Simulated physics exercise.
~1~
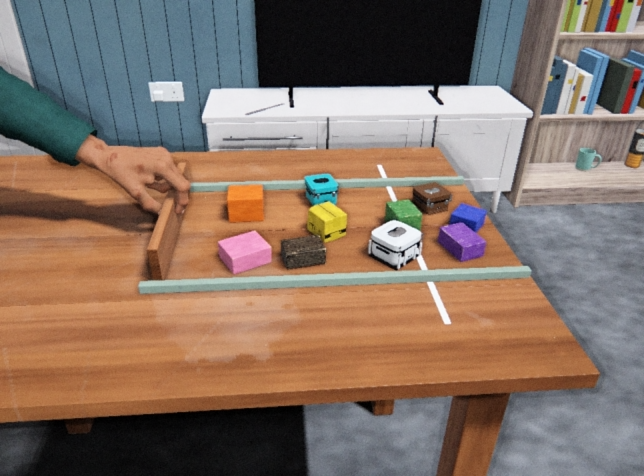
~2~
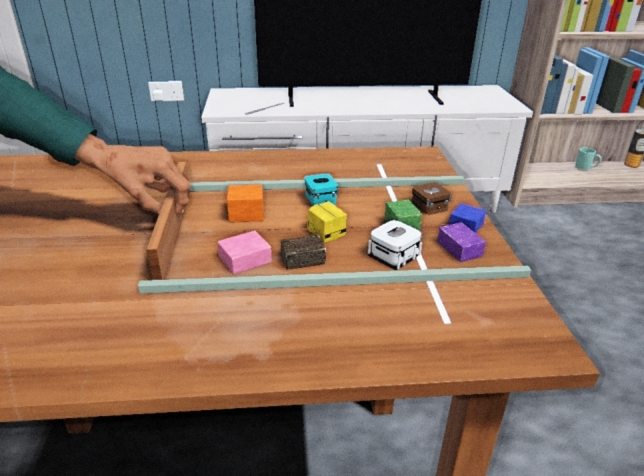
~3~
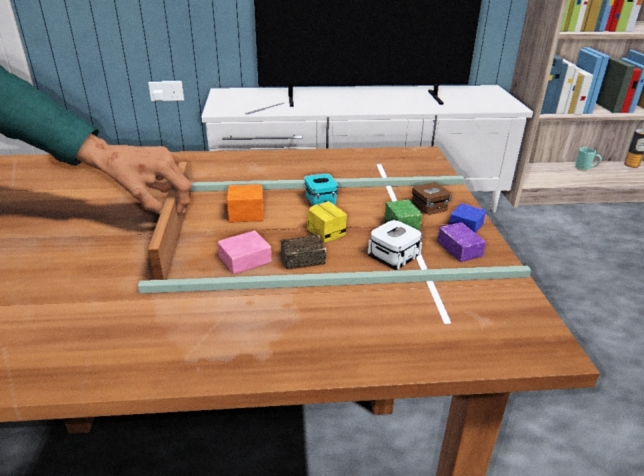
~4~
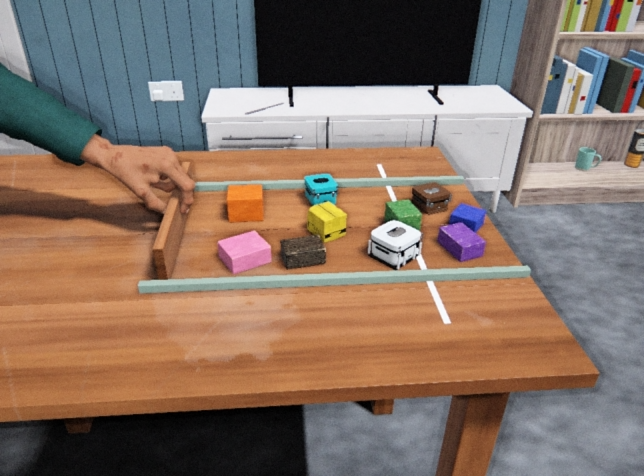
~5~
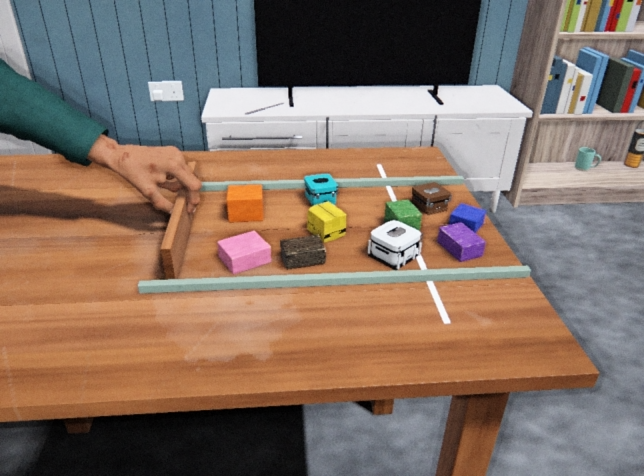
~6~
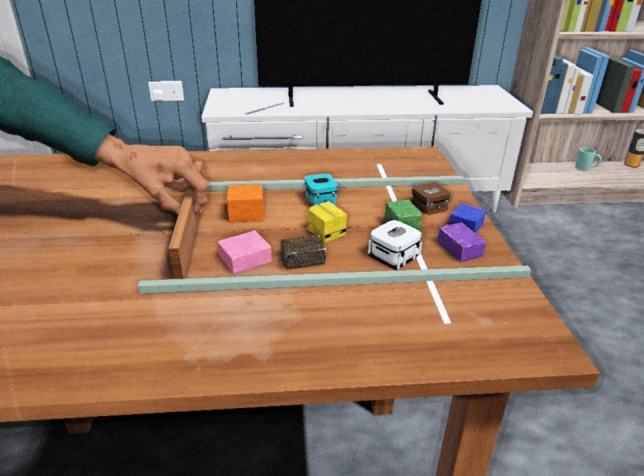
A hand in a green sleeve held a wooden board upright at the left of a table, then slid it slightly right toward a scatter of small colorful blocks and cases, which stayed still.
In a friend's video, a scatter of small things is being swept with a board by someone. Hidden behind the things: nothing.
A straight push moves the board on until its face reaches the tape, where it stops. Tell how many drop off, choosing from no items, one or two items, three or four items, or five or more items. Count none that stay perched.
Well, what drops off the end works out to one or two of them.
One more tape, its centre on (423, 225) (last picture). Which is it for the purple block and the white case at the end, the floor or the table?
The purple block drops off, the white case tumbles off.
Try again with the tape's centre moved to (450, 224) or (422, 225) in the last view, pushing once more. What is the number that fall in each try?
Per try: 5; 2.
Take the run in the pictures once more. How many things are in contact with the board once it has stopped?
Number in contact with it: 4.
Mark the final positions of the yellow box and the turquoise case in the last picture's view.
Final centres, in order: Near (422, 222), near (406, 182).
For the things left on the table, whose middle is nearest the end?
White case.
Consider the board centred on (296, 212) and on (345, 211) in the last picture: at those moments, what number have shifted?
5 at one spot and 7 at the other.
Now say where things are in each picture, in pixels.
The first frame shows blue block (468, 219); purple block (461, 242); brown case (431, 199); board (172, 216); tape (405, 225).
The second frame shows purple block (461, 241); green block (403, 218).
The third frame shows brown case (431, 199); turquoise case (321, 191).
The fourth frame shows blue block (467, 219); white case (395, 244).
The fifth frame shows purple block (461, 241); pink block (244, 252).
The sixth frame shows blue block (467, 219); purple block (461, 241); brown case (431, 199); board (190, 215); tape (405, 225).
Soon after, none off yet; blue block at rest near (467, 219); purple block at rest near (461, 241); brown case at rest near (431, 199).
Then, none off yet; blue block at rest near (467, 219); purple block moved a little near (476, 240); brown case at rest near (431, 199).
At rest, the number that fall off is one or two; fallen, purple block.
